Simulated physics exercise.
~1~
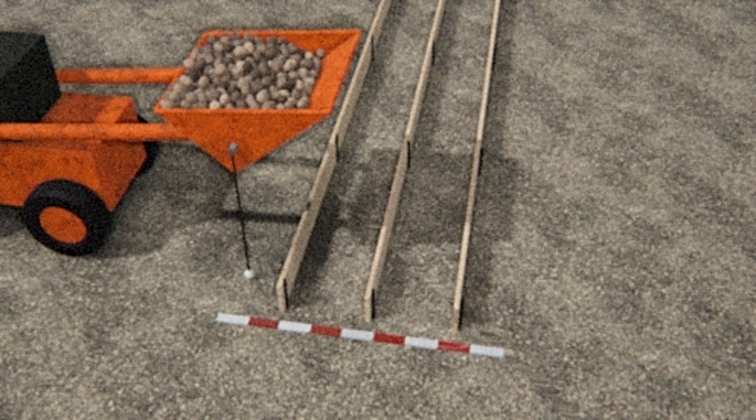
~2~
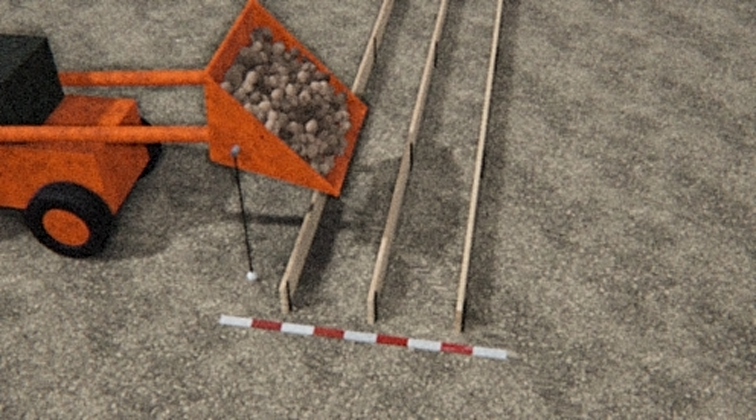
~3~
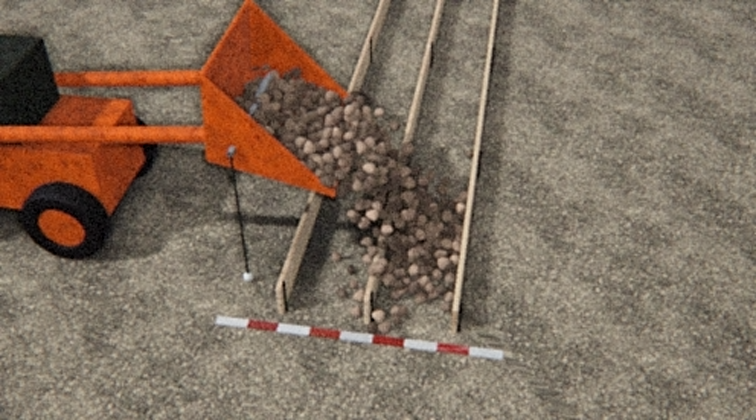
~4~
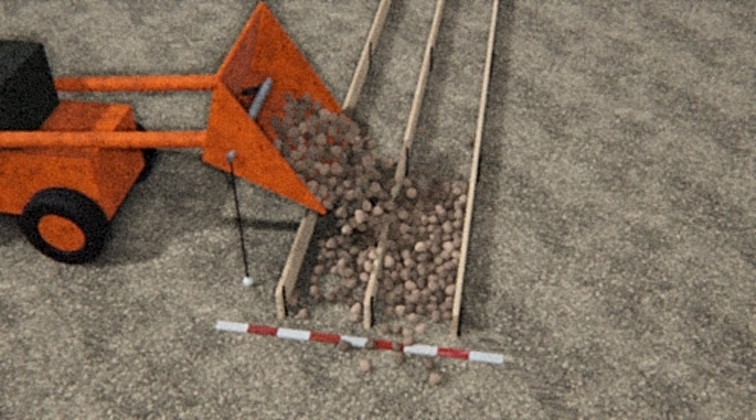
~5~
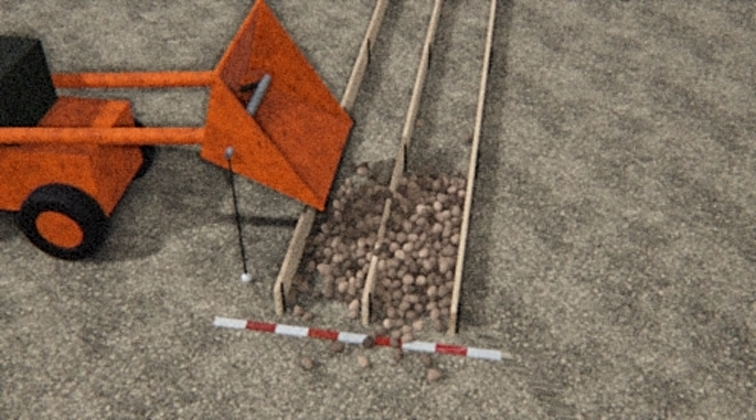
An orange loader with black wheels stands at the left on speckled grey-brown ground, seen from above, its raised bucket heaped with round brownish stones. Three long wooden boards beside it form two bays, with a red-and-white staff across their near ends and a white ball below the bucket's hinge. The bucket tips down to the right, and the stones slide out in a stream over the boards into both bays. It tips a little further and empties. The stones lie spread across both bays, more in the far one, with a few strays around the staff, and the bucket stays tilted.
